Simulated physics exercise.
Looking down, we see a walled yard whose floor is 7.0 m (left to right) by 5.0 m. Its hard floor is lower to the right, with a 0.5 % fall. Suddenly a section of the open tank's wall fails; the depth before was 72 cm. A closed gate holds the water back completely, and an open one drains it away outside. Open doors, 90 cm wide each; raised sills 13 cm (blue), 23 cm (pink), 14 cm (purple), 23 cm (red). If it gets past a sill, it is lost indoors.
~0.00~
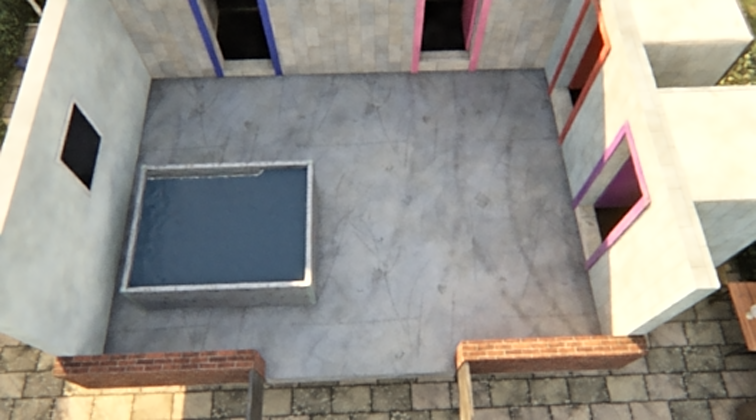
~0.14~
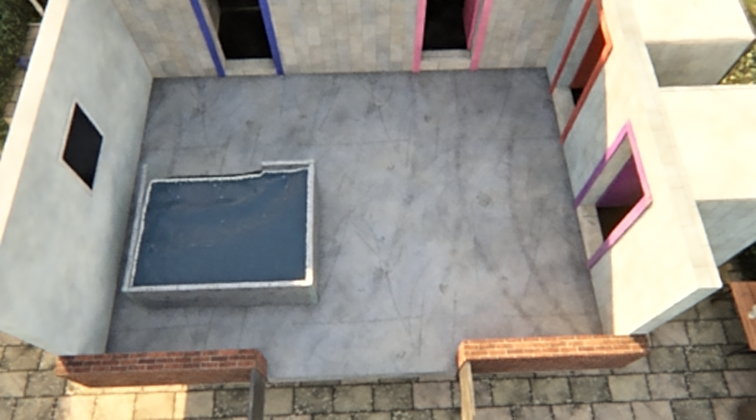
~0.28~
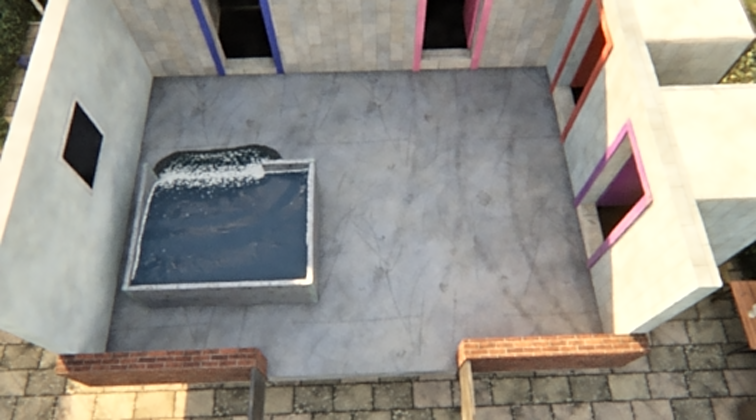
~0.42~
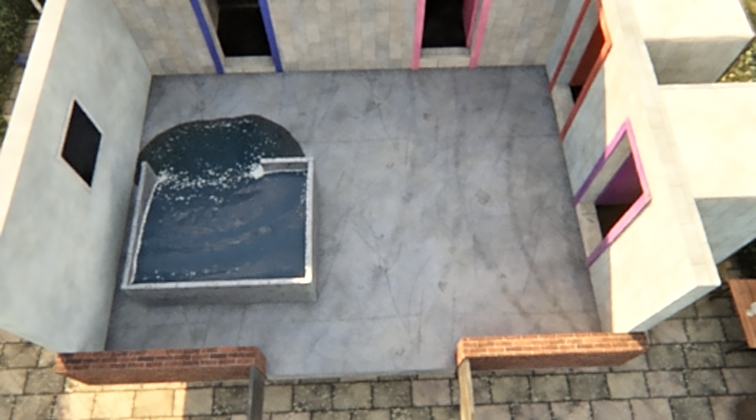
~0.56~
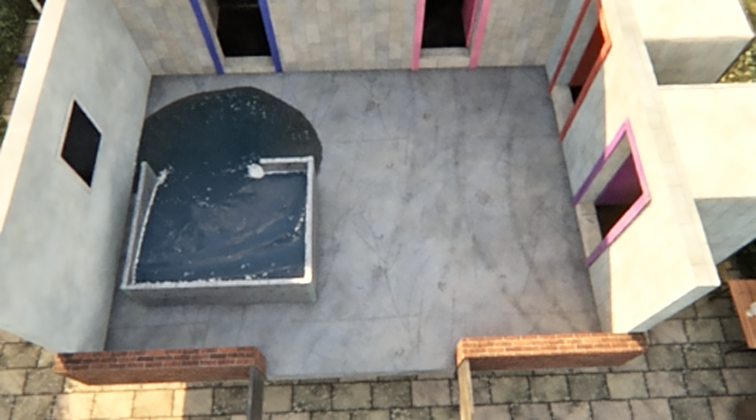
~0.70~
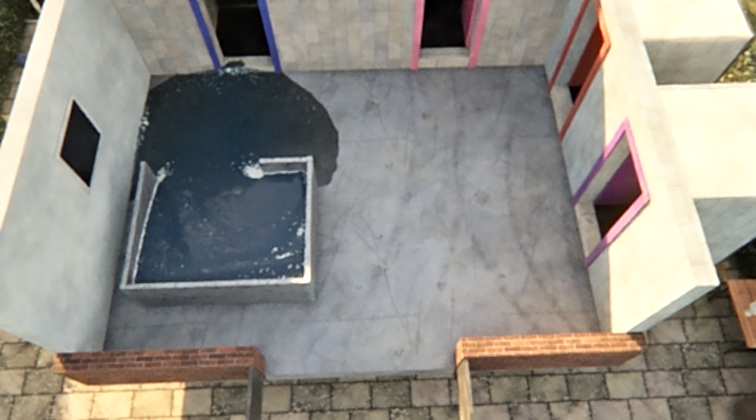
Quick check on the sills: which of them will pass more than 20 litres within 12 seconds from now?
For the blue door I'd say above the limit. For the pink door I'd say within the limit. For the purple door I'd say within the limit. For the red door I'd say within the limit.
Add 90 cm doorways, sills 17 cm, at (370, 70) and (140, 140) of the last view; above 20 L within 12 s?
In the order given, lower then higher.
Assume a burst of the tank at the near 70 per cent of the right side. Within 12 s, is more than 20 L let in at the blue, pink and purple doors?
Then it goes blue fine, pink fine, purple too high.
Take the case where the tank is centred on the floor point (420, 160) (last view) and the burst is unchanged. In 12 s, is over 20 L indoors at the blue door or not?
Blue: Within limit.
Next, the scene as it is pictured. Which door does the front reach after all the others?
Door: Purple.
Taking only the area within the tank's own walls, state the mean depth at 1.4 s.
41 cm.
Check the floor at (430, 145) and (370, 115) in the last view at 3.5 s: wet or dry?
Soaked, soaked.
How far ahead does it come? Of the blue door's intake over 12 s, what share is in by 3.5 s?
Some 90 per cent by then.
After 1.4 s water covers 25 % of the floor and is deepest (58 cm) near (151, 80); blue door 23 cm at the sill, 102 L in, pink door not reached, purple door not reached, red door not reached.
After 2.2 s water covers 25 % of the floor and is deepest (43 cm) near (171, 80); blue door 36 cm at the sill, 243 L in, pink door 4 cm at the sill, 0 L in, purple door not reached, red door not reached.
After 3.5 s water covers 50 % of the floor and is deepest (24 cm) near (182, 80); blue door 22 cm at the sill, 364 L in, pink door 7 cm at the sill, 0 L in, purple door not reached, red door 11 cm at the sill, 0 L in.
After 7.0 s water covers 90 % of the floor and is deepest (20 cm) near (594, 332); blue door 11 cm at the sill, 404 L in, pink door 5 cm at the sill, 0 L in, purple door 10 cm at the sill, 0 L in, red door 15 cm at the sill, 1 L in.
After 12.0 s water covers 95 % of the floor and is deepest (12 cm) near (419, 73); blue door 5 cm at the sill, 404 L in, pink door 13 cm at the sill, 0 L in, purple door 11 cm at the sill, 0 L in, red door 10 cm at the sill, 1 L in.
